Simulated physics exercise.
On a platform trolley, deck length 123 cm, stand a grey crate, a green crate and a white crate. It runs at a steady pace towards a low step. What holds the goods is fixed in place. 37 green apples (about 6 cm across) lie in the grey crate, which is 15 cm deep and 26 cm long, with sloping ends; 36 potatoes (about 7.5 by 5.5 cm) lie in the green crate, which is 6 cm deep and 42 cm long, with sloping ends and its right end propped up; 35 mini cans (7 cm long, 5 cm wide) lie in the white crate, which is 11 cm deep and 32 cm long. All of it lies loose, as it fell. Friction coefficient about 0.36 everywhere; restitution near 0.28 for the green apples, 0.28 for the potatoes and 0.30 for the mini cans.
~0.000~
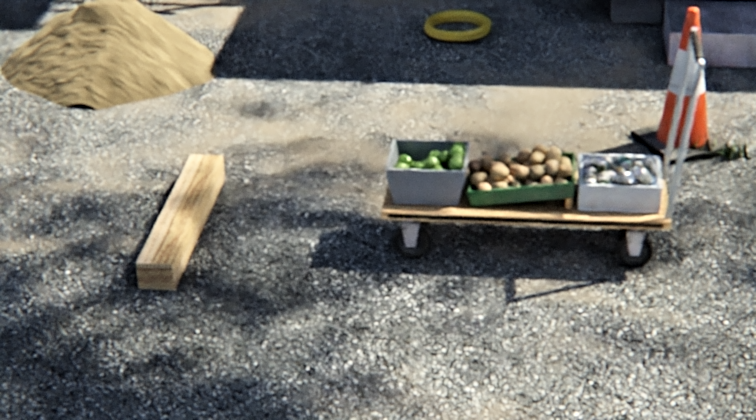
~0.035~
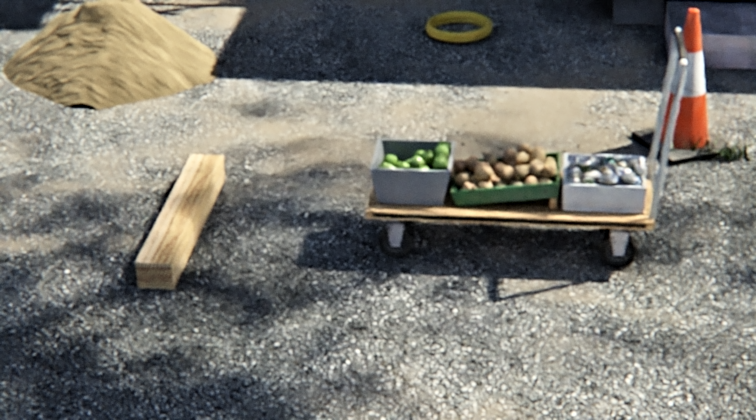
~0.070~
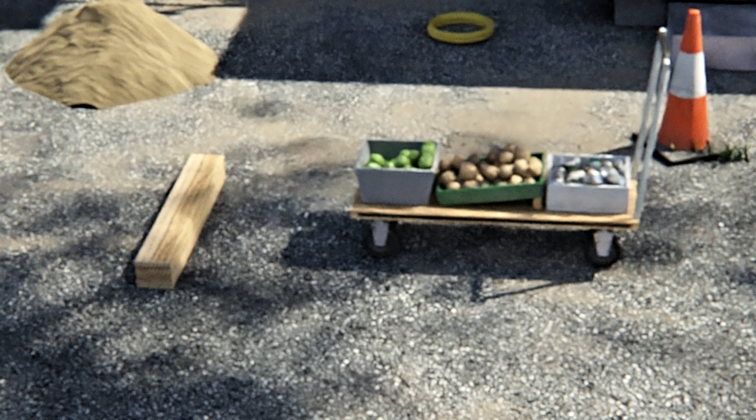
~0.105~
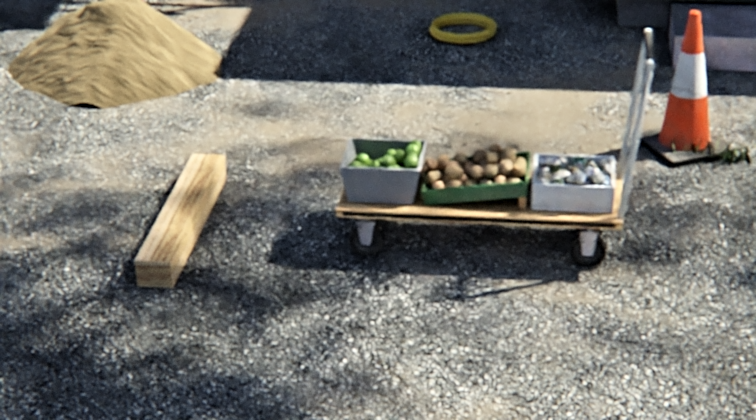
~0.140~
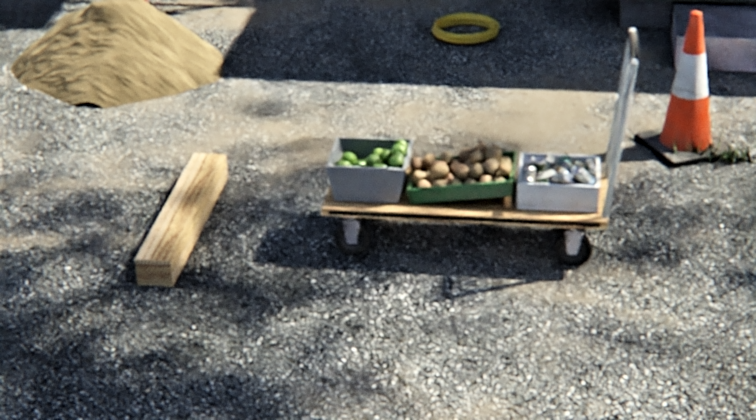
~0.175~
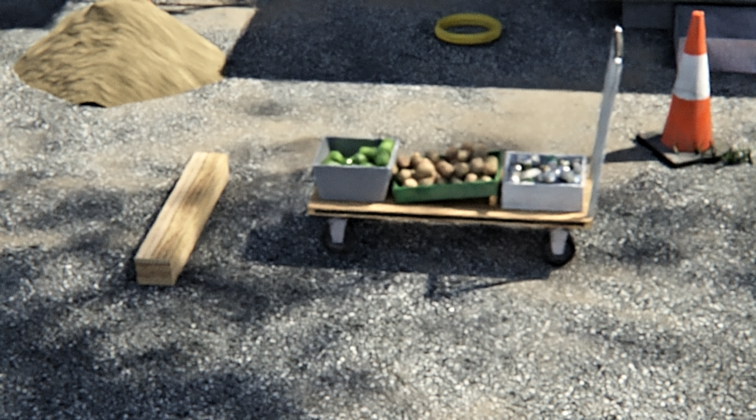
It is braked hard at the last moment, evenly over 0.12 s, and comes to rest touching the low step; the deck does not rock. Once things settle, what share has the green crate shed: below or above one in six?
Less than a sixth of the potatoes leave the green crate.
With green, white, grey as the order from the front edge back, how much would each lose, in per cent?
In that case grey crate 0, green crate 30, white crate 0 per cent.
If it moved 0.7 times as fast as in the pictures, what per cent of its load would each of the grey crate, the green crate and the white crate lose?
In that case grey crate 0, green crate 10, white crate 0 per cent.
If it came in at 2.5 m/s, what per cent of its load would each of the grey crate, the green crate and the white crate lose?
In that case grey crate 0, green crate 20, white crate 0 per cent.
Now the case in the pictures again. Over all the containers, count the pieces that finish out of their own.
About 4.
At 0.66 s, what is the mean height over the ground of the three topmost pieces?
Roughly 44 cm.
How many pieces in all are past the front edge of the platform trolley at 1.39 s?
Roughly 0.
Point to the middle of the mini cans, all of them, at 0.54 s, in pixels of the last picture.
At about (405, 172).
After 0.44 s, the brake bites.
After 0.54 s, 0 of 37 out of the grey crate, 0 of 36 out of the green crate and 0 of 35 out of the white crate.
After 0.66 s, 0 of 37 out of the grey crate, 1 of 36 out of the green crate and 0 of 35 out of the white crate.
After 0.89 s, 0 of 37 out of the grey crate, 3 of 36 out of the green crate and 1 of 35 out of the white crate.
Final count (at 1.39 s), 0 of 37 out of the grey crate, 3 of 36 out of the green crate and 1 of 35 out of the white crate. Asked share, 3 of 36, 8 per cent.
